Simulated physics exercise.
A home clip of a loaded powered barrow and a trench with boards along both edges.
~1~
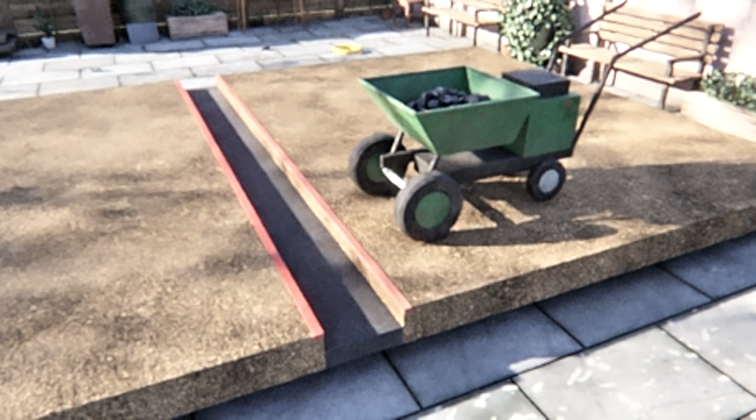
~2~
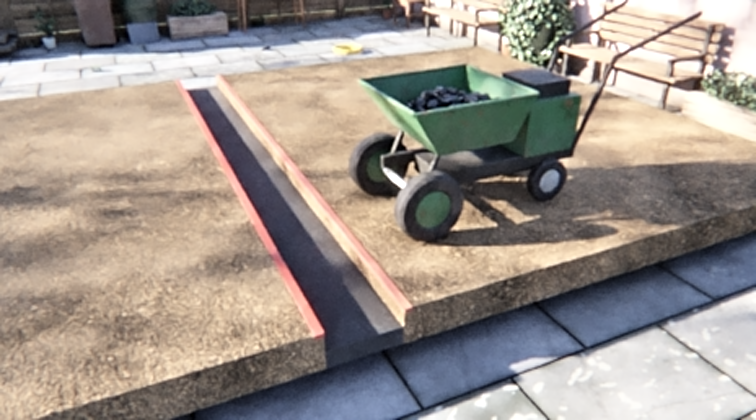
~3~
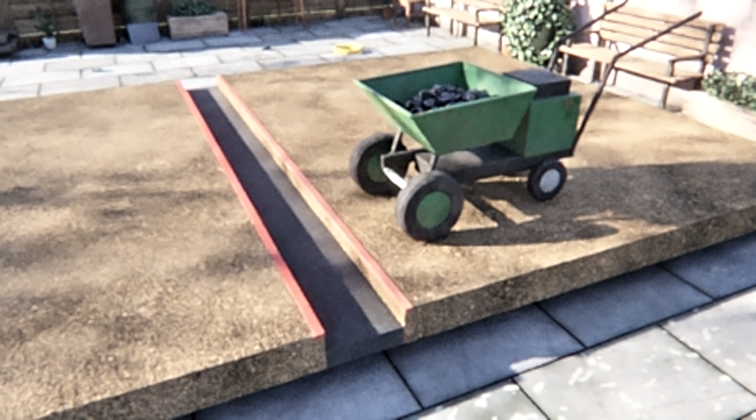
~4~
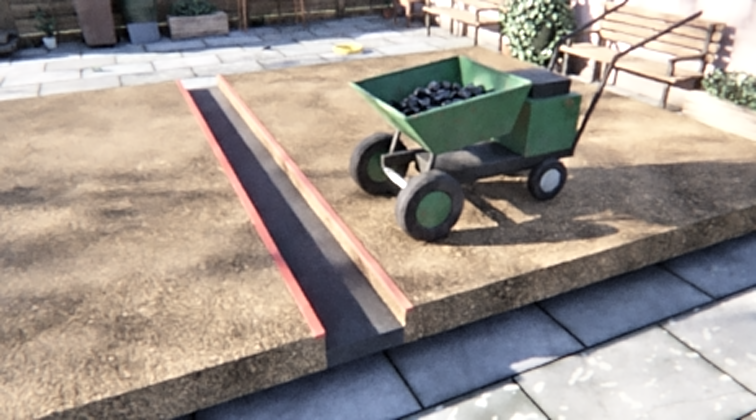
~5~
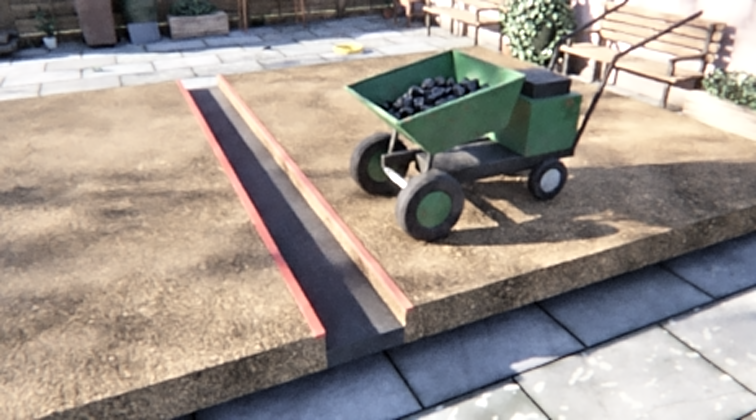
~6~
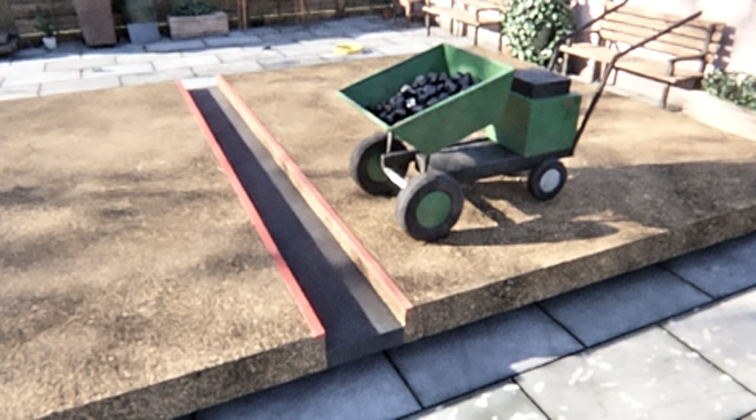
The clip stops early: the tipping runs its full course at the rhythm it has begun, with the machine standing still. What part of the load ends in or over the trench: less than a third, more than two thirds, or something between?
The trench takes more than two thirds.
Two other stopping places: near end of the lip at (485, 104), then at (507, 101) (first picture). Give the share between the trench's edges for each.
Near 50 % and 30 %.
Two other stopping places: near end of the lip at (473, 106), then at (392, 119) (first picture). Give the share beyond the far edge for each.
In turn 0 and 50 in a hundred.
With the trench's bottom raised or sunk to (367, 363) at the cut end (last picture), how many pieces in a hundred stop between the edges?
It comes to 90 per cent or so.
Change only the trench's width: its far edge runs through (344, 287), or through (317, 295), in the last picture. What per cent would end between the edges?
The first gives 10 %, the second 60 %.
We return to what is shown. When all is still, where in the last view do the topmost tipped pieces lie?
Close to (279, 227).
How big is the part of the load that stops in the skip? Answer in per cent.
Some 0 per cent.
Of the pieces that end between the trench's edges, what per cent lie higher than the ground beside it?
Roughly 15 in a hundred.
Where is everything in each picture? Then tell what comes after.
The first picture shows lip of the skip at (416, 115), level; top of the load at (452, 101), lumps of coal; first edge of the trench at (383, 277); far edge at (299, 299), the trench over half as wide as the skip, and shallow for its width.
The second picture shows lip of the skip at (415, 116), level; top of the load at (452, 100).
The third picture shows lip of the skip at (412, 117), tipped barely; top of the load at (450, 99).
The fourth picture shows lip of the skip at (406, 120), tipped a little; top of the load at (454, 97).
The fifth picture shows lip of the skip at (399, 124), tipped a little; top of the load at (457, 96).
The sixth picture shows lip of the skip at (389, 130), tipped clearly; top of the load at (450, 92); first edge of the trench at (384, 277); far edge at (301, 299).
Soon after the last picture, skip tipped steeply; all in the skip.
A little later, skip tipped right over; about two thirds in the skip; about a third in or heaped over the trench; a small part beyond it; a stray few falling.
Later still, skip tipped right over; a stray few in the skip; most in or heaped over the trench; about a quarter beyond it.
At rest, skip tipped right over; most in or heaped over the trench; about a quarter beyond it.
